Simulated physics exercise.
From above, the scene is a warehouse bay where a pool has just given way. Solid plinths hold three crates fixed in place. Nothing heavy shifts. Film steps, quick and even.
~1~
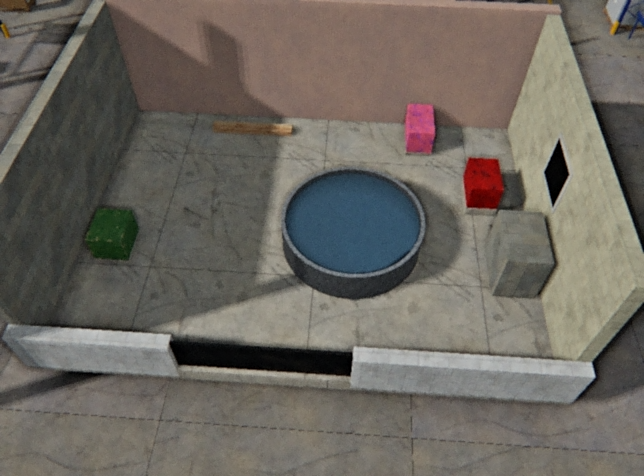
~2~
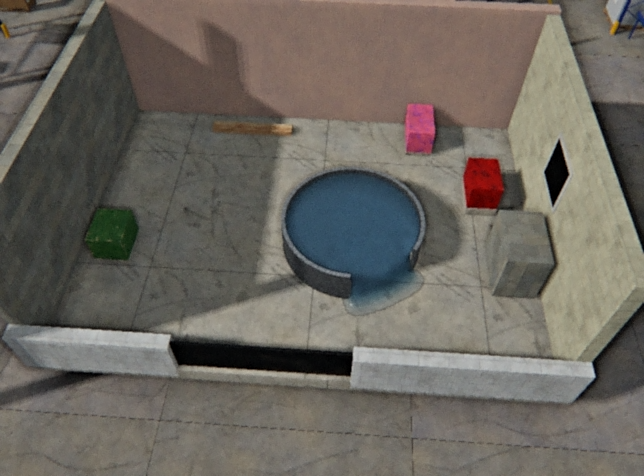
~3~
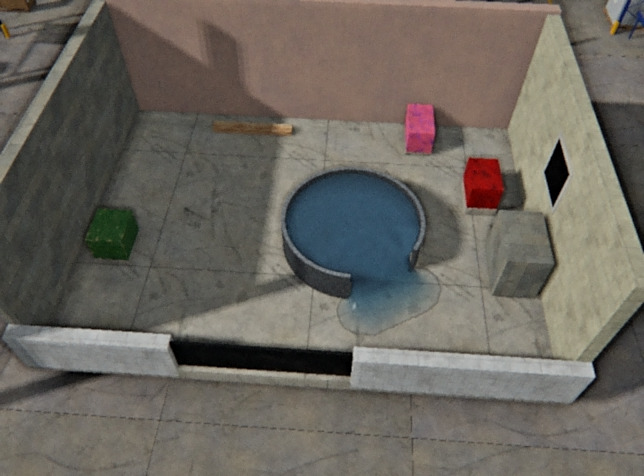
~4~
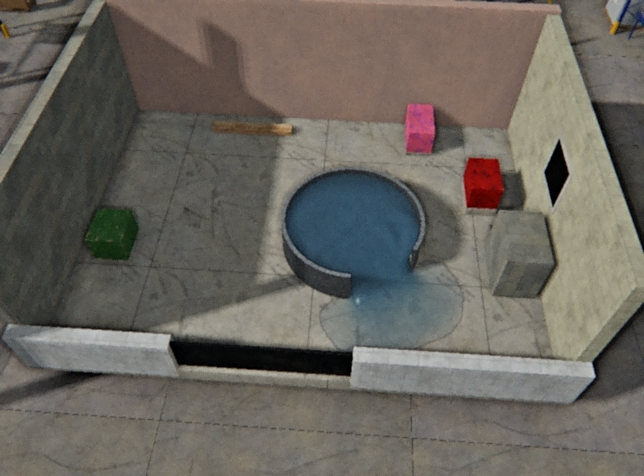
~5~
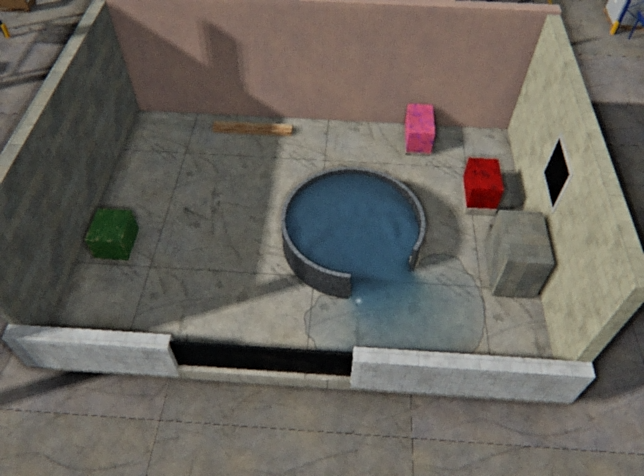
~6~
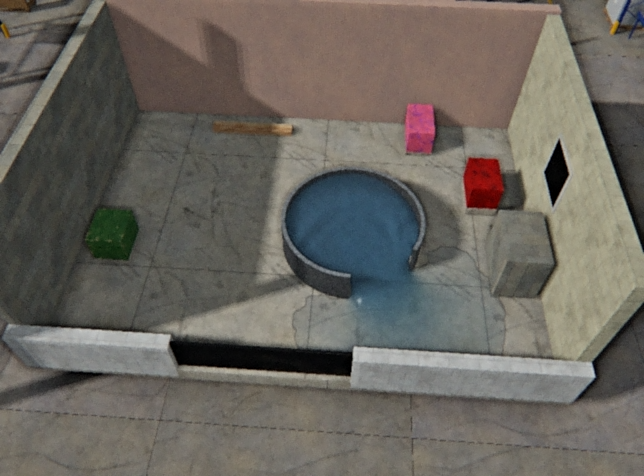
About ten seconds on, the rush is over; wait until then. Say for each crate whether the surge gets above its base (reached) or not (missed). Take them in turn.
Pink crate: Reached. Green crate: Reached. Red crate: Spared.
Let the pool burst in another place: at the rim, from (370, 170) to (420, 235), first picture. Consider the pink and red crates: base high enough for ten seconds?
The pink crate is flooded, the red crate is flooded.
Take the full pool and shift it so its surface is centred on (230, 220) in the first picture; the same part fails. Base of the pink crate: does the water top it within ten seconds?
Result: Pink crate is swamped.
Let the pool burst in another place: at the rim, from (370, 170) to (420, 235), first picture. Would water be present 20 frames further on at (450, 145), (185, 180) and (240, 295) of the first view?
First spot drenched, second unwetted, third unwetted.
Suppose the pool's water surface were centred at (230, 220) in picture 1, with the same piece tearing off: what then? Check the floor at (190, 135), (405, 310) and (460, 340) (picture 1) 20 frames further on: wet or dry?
The first spot is not reached, the second inundated, and the third inundated.
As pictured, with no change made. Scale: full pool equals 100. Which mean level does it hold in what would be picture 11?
It works out to roughly 72 percent.
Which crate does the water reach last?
That is the pink-painted one.
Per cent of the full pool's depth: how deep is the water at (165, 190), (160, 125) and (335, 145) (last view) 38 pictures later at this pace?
Around 4, 0 and 0 %.
A moment on, water covers 15 % of the floor; the pink crate not reached, the green crate not reached, the red crate not reached.
Next, water covers 20 % of the floor; the pink crate not reached, the green crate not reached, the red crate not reached.
Then, water covers 40 % of the floor; the pink crate not reached, the green crate not reached, the red crate water round its plinth.
Later, water covers 65 % of the floor; the pink crate water round its plinth, the green crate water round its plinth, the red crate water round its plinth.
In the end, water covers 95 % of the floor; the pink crate was topped, the green crate was topped, the red crate stayed above the water.
